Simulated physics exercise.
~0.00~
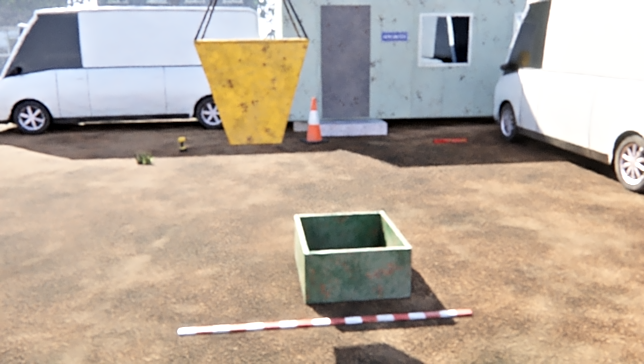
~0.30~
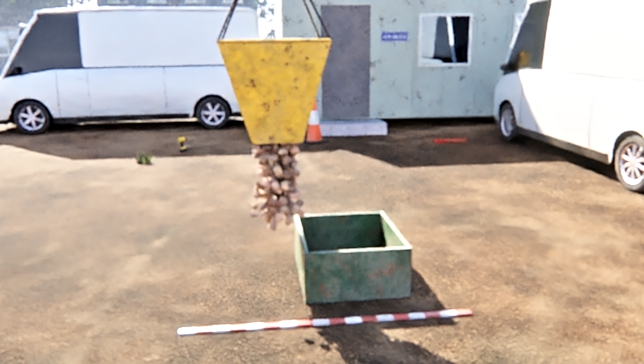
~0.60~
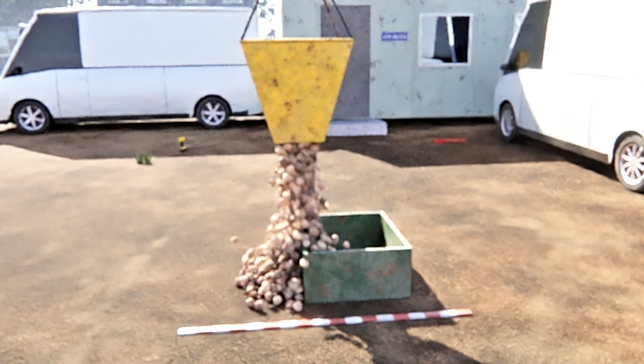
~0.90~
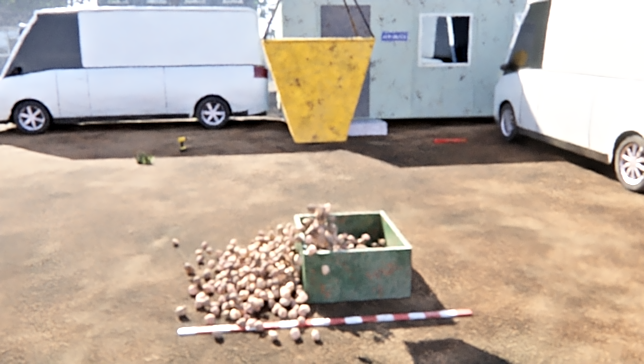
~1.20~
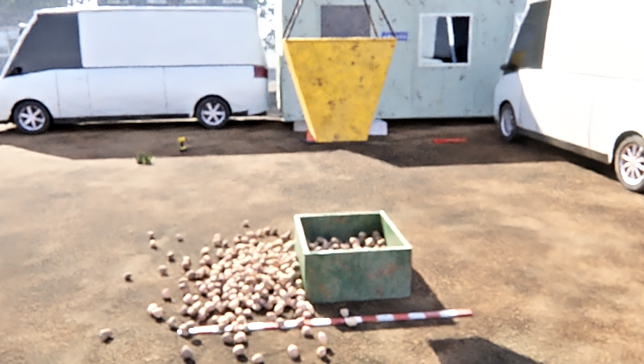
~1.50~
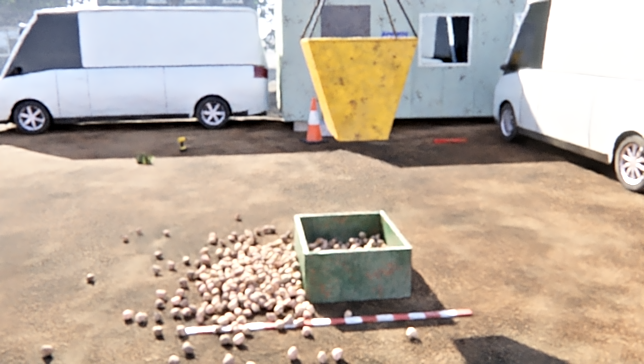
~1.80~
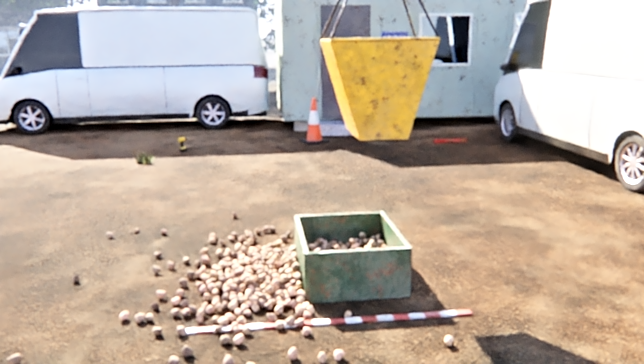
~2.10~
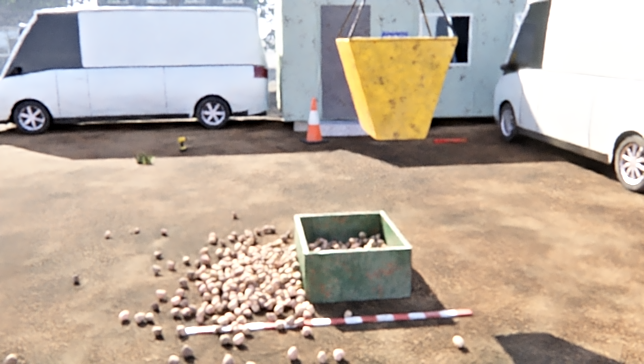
The video shows a yellow hopper moving rightwards above a green bin in a yard with white vans, dropping rounded stones from its bottom. They pour down at the bin's left side, and the empty hopper continues right, leaving stones inside and many scattered to the left.
